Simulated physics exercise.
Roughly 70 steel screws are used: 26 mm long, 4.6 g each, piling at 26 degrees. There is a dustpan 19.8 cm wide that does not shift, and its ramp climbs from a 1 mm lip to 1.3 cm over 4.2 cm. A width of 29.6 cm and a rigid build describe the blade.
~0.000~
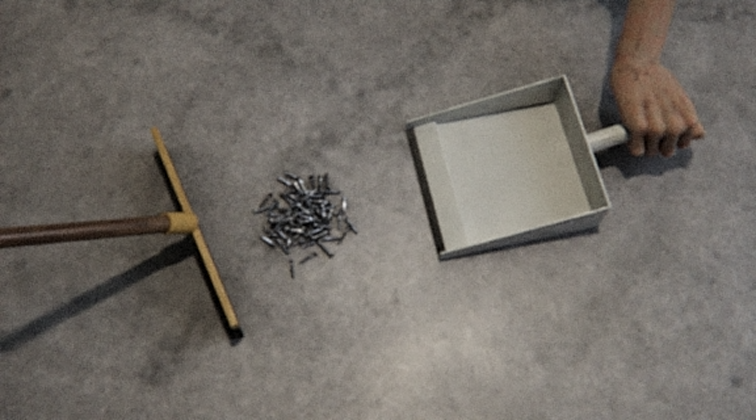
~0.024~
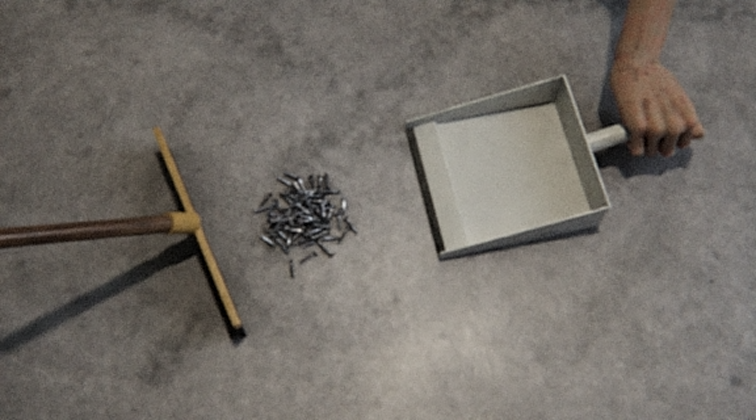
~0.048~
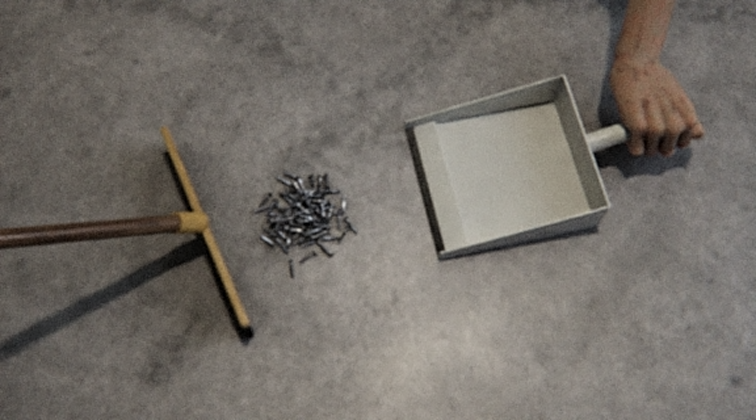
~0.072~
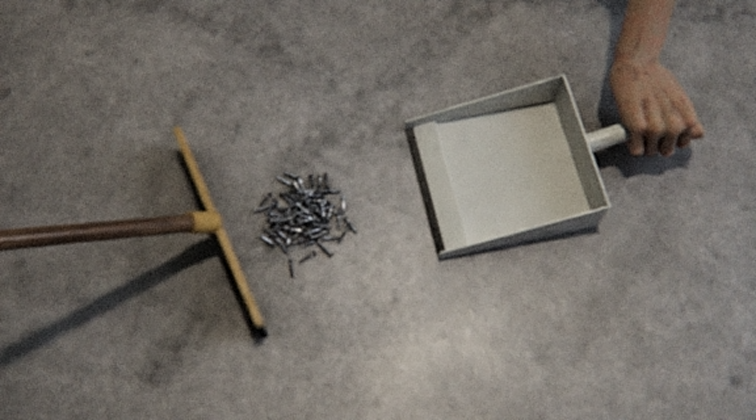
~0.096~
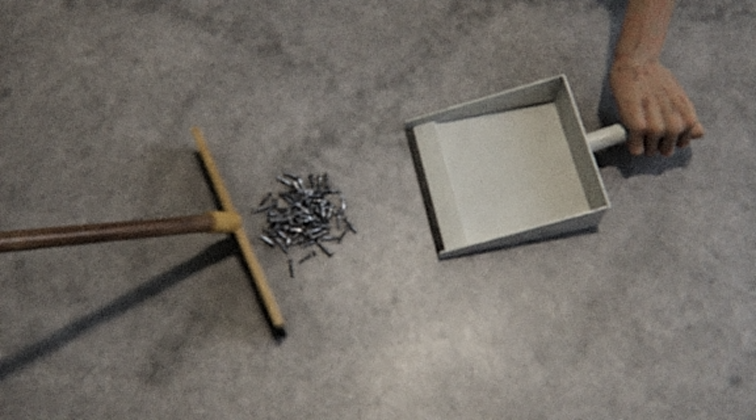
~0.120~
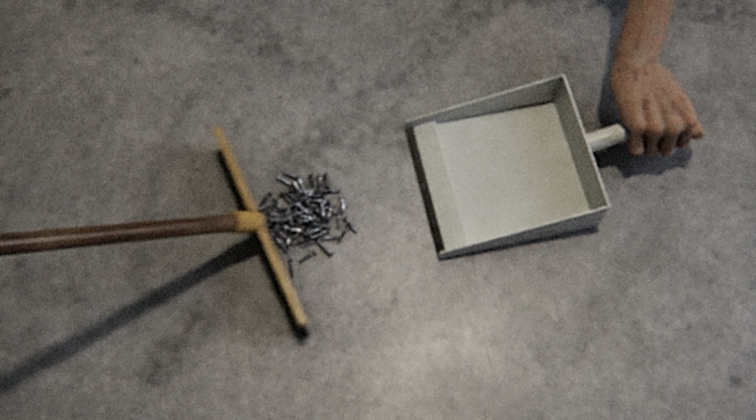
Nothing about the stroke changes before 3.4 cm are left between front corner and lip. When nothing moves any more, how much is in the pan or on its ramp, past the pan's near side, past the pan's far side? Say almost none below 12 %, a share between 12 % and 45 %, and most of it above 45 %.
In the pan or on its ramp: A middle share; past the pan's near side: Not many; past the pan's far side: Not many.
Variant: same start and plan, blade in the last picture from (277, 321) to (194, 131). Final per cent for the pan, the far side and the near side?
Per cent by place - pan 10, far side 5, near side 0.
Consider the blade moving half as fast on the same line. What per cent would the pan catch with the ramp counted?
It would be near 5 per cent.
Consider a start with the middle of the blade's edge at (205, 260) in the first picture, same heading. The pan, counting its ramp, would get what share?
Roughly 35 percent, ramp included.
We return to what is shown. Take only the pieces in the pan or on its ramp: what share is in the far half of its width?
About 30 %.
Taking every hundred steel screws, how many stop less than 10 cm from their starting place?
Around 0 per cent, give or take.
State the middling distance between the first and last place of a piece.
Median shift: Approx. 16 cm.
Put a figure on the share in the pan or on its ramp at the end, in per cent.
Close to 30 in a hundred end up there.
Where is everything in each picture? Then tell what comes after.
The first frame shows blade from (235, 325) to (156, 134), moved 0.0 cm, 0 of the pieces shifted so far; middle of the pieces at (304, 212); pan at (513, 174).
The second frame shows blade from (237, 324) to (159, 134), moved 0.3 cm, 0 of the pieces shifted so far; middle of the pieces at (304, 212).
The third frame shows blade from (245, 324) to (166, 134), moved 1.4 cm, 0 of the pieces shifted so far; middle of the pieces at (303, 211).
The fourth frame shows blade from (259, 324) to (179, 133), moved 3.1 cm, 0 of the pieces shifted so far; middle of the pieces at (303, 211).
The fifth frame shows blade from (279, 324) to (197, 133), moved 5.6 cm, 0 of the pieces shifted so far; middle of the pieces at (303, 211).
The sixth frame shows blade from (303, 323) to (218, 133), moved 8.4 cm, 0 of the pieces shifted so far; middle of the pieces at (303, 211); pan at (512, 174). The blade's pace is about 1.20 m/s, heading 12 degrees towards the viewer's side.
After 0.20 s, middle of the blade 13 cm from the lip; 0 % over the lip, far side 0 %, near side 0 %.
After 0.26 s, middle of the blade 8 cm from the lip; 0 % over the lip, far side 5 %, near side 0 %.
After 0.45 s, middle of the blade 7 cm from the lip; 35 % over the lip, far side 5 %, near side 5 %.
At rest (1.3 s), pan 30 %, near side 5 %, far side 5 %, in front of the lip or behind the blade 60 %.
